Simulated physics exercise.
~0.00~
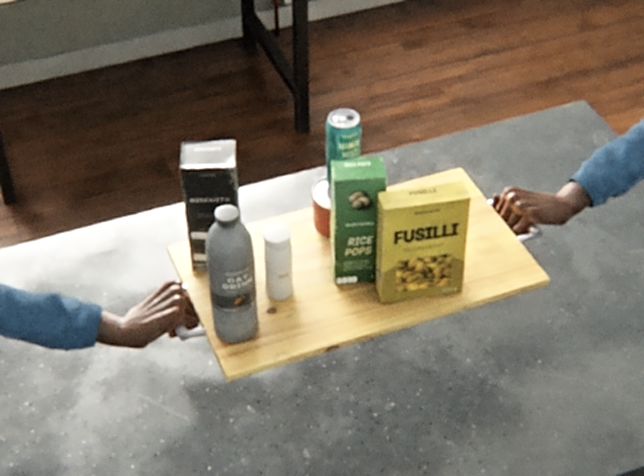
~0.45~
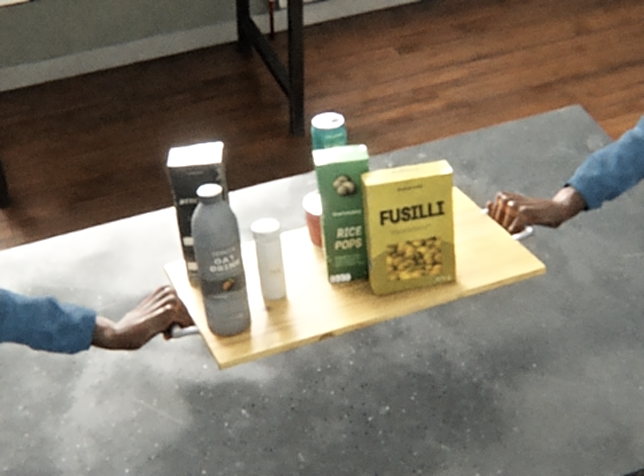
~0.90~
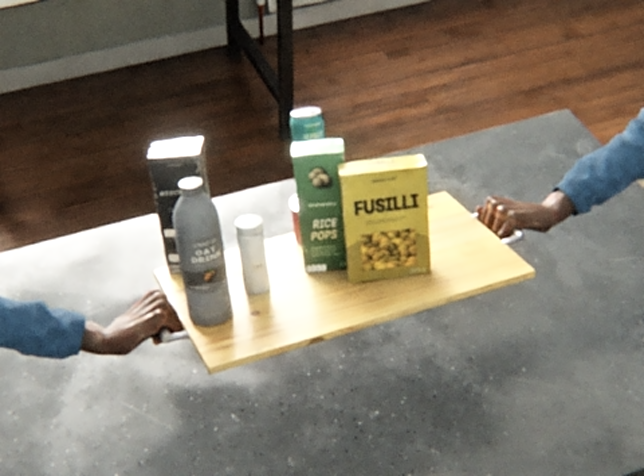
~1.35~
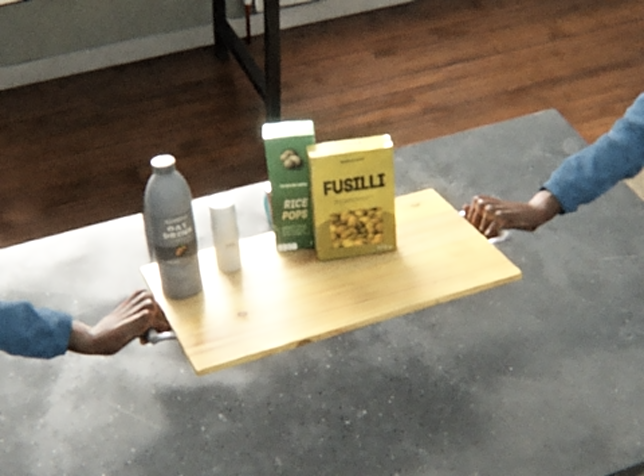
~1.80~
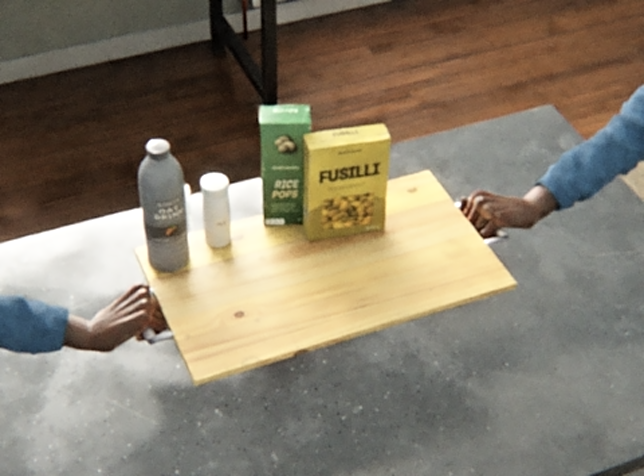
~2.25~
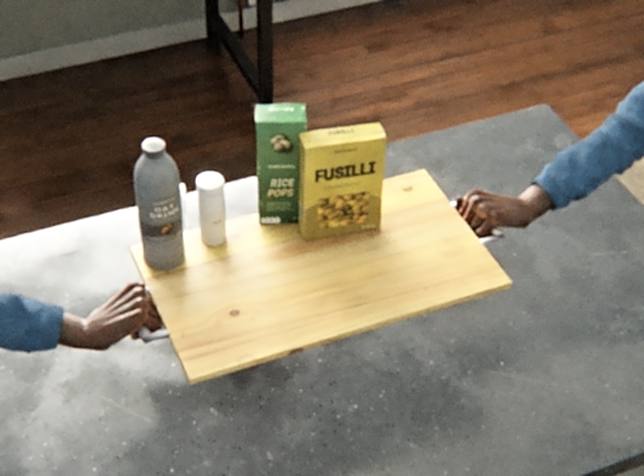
A plain wooden tray, held by a hand at each end above a grey tabletop and seen from above, carries a grey bottle, a white shaker, a yellow packet, a green carton, a black carton, a turquoise can and a red tub. The hands tip it down towards the far side, and the items lean and slide that way. The black carton and turquoise can go off the far edge, followed by the red tub. The tray is then levelled and held still, with the bottle, shaker, green carton and yellow packet standing near its far edge.
